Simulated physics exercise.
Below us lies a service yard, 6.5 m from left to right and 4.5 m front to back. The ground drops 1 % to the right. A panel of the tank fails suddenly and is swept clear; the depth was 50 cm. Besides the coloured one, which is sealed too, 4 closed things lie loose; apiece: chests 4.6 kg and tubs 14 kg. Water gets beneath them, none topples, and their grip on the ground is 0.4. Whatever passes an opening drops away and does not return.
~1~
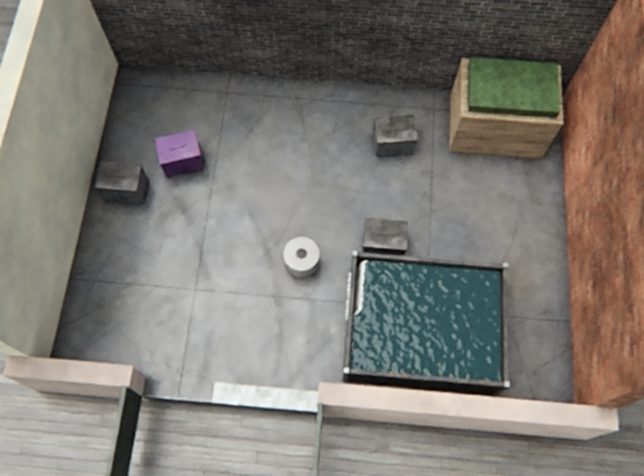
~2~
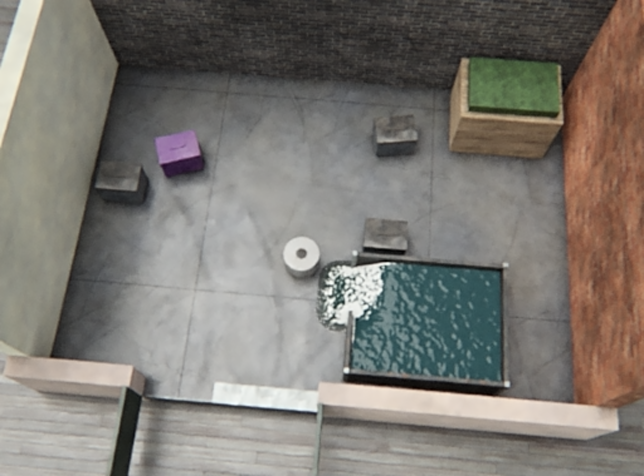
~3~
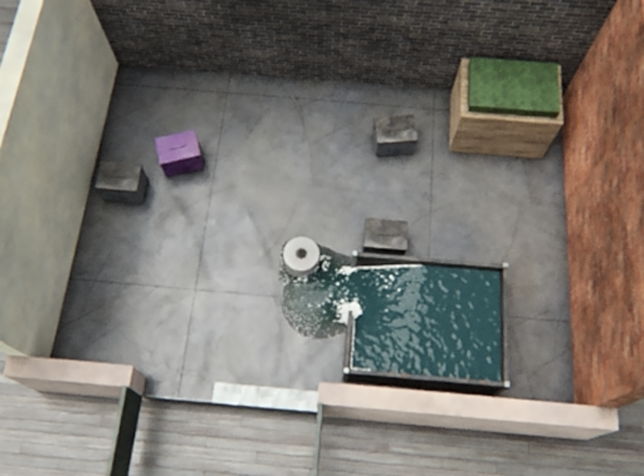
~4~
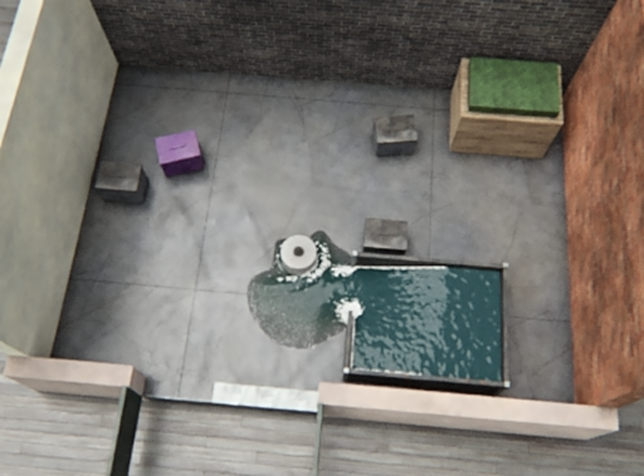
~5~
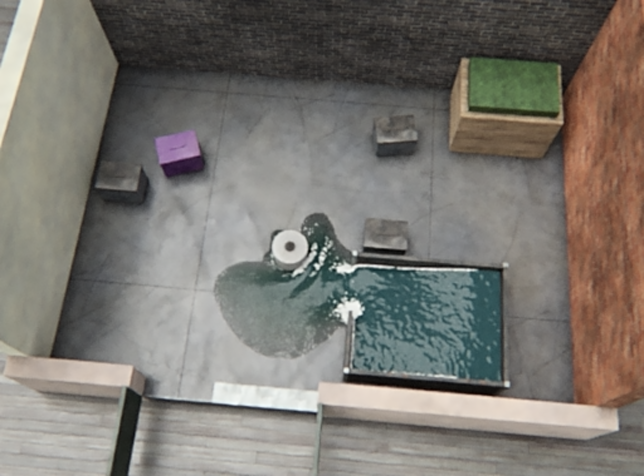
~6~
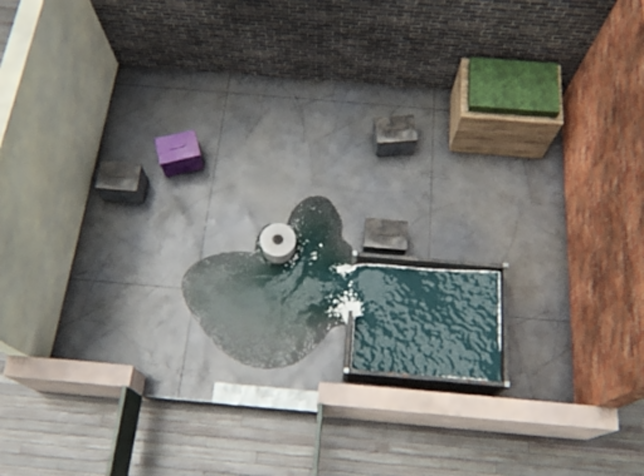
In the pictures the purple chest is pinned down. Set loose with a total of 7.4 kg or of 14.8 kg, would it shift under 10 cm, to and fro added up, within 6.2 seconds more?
I expect that neither weight holds it.
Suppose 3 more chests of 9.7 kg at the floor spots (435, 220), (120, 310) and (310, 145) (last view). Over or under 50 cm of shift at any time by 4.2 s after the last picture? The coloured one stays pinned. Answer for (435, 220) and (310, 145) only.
In turn: Short of it, less.
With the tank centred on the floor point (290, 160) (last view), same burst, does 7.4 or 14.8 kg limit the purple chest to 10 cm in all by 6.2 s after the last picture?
Then neither load is enough.
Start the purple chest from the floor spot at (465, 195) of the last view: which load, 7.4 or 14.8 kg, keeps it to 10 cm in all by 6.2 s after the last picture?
Either load holds.
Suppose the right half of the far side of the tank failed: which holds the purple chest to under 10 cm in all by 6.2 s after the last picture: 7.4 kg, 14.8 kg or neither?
Then only the higher weight holds it.
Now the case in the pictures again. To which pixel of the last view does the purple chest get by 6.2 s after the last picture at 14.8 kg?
Around (164, 116).
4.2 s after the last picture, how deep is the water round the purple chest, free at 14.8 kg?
Roughly 6 cm.
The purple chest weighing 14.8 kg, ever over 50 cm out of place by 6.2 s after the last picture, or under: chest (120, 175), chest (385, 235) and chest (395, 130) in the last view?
In turn: More, less, under.
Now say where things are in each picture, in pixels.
The purple chest at (177, 147), on the bottom; 2.4 m2 under water; 0 of 5 have shifted, in the first picture.
The purple chest at (177, 147), on the bottom; water covers 2.7 m2; 0 of 5 have shifted, in the second picture.
The purple chest at (177, 147), on the bottom; 3.1 m2 under water; 0 of 5 have shifted, in the third picture.
The purple chest at (177, 147), on the bottom; water covers 3.6 m2; 0 of 5 have shifted, in the fourth picture.
The purple chest at (177, 147), on the bottom; 4.3 m2 under water; 1 of 5 have shifted, in the fifth picture.
The purple chest at (177, 147) rests on the ground; water covers 5.3 m2; 1 of 5 have shifted, in the sixth picture.
Then, 0.6 s after the last picture the purple chest would be 0 cm from its start with 7.4 kg and 0 cm from its start with 14.8 kg; 0 cm of water round it then.
Then, 2.3 s after the last picture the purple chest would be 58 cm from its start with 7.4 kg and 40 cm from its start with 14.8 kg; 4 cm of water round it then.
Then, 4.2 s after the last picture the purple chest would be 117 cm from its start with 7.4 kg and 50 cm from its start with 14.8 kg; 6 cm of water round it then.
Then, 6.2 s after the last picture the purple chest would be 96 cm from its start with 7.4 kg and 52 cm from its start with 14.8 kg; 6 cm of water round it then.
